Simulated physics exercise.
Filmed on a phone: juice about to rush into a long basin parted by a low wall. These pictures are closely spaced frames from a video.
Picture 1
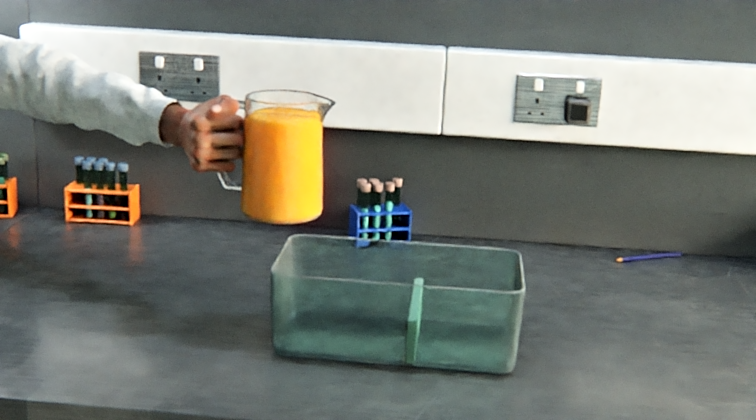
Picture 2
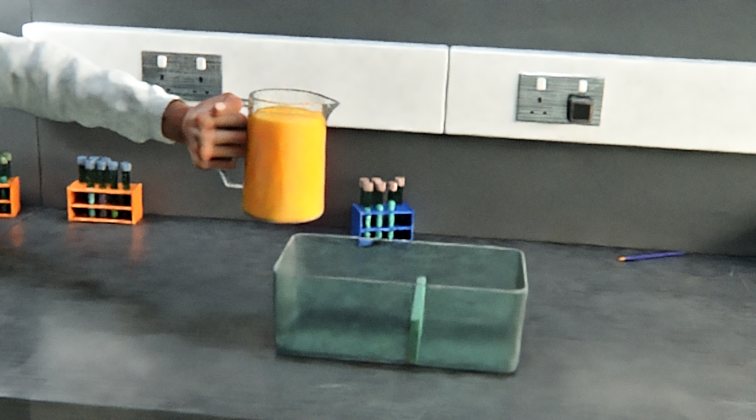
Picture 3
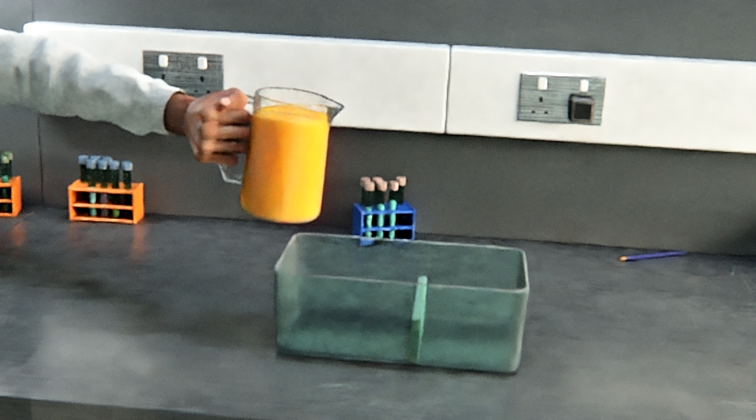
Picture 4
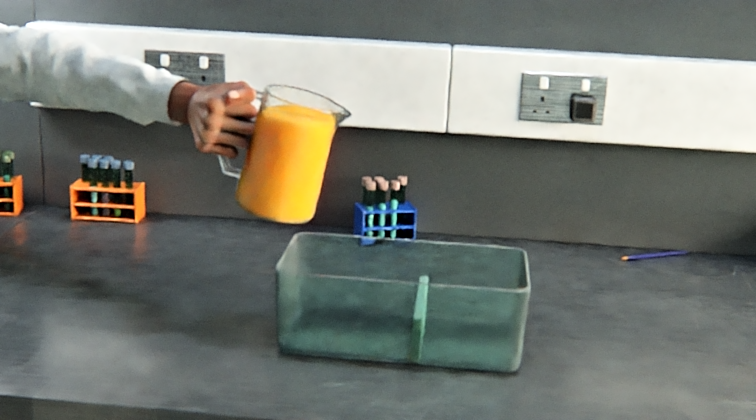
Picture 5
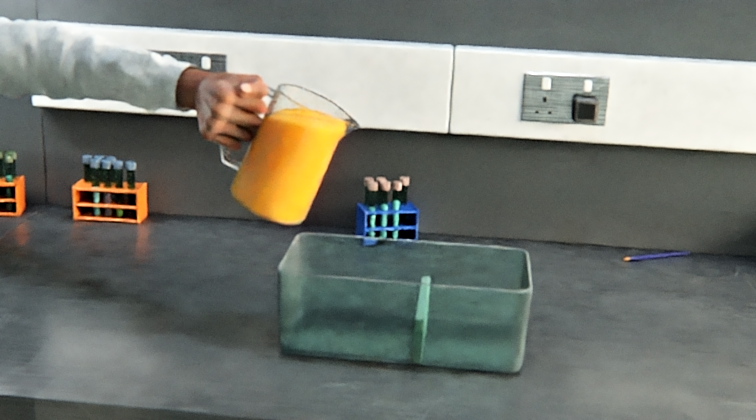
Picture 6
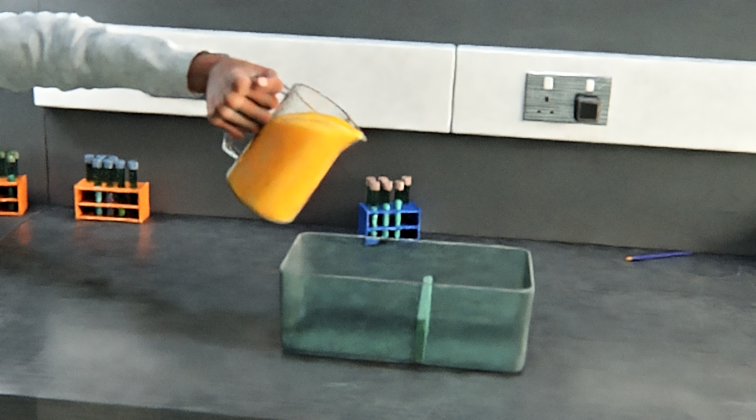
On a dark laboratory worktop, a hand steadily tilting a glass jug of orange juice rightward above a clear, divided rectangular basin.
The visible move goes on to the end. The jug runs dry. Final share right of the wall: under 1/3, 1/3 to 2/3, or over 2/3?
Under 1/3.
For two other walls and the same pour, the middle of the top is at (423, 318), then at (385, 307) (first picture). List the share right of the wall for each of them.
10 per cent first, then 60 per cent.
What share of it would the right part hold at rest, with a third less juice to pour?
Estimate: Around 0 per cent.
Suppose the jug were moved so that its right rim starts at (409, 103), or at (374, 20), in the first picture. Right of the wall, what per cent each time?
Near 85 in a hundred first, near 90 in a hundred second.
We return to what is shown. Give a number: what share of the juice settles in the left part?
It is close to 90 per cent.
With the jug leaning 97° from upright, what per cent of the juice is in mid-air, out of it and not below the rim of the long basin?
Around 20 %.
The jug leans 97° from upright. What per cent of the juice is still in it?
It still holds around 70 per cent there.
A moment on, the jug is tipped on its side and 71 per cent is still to pour, 11 is left of the wall and 0 right of it.
Next, the jug is tipped right over and 26 per cent is still to pour, 54 is left of the wall and 1 right of it.
Then the jug is tipped right over and 6 per cent is still to pour, 79 is left of the wall and 1 right of it.
Later the jug is tipped right over and 1 per cent is still to pour, 90 is left of the wall and 2 right of it.
Finally, 92 per cent lies left of the wall, 2 right of it and 6 outside.
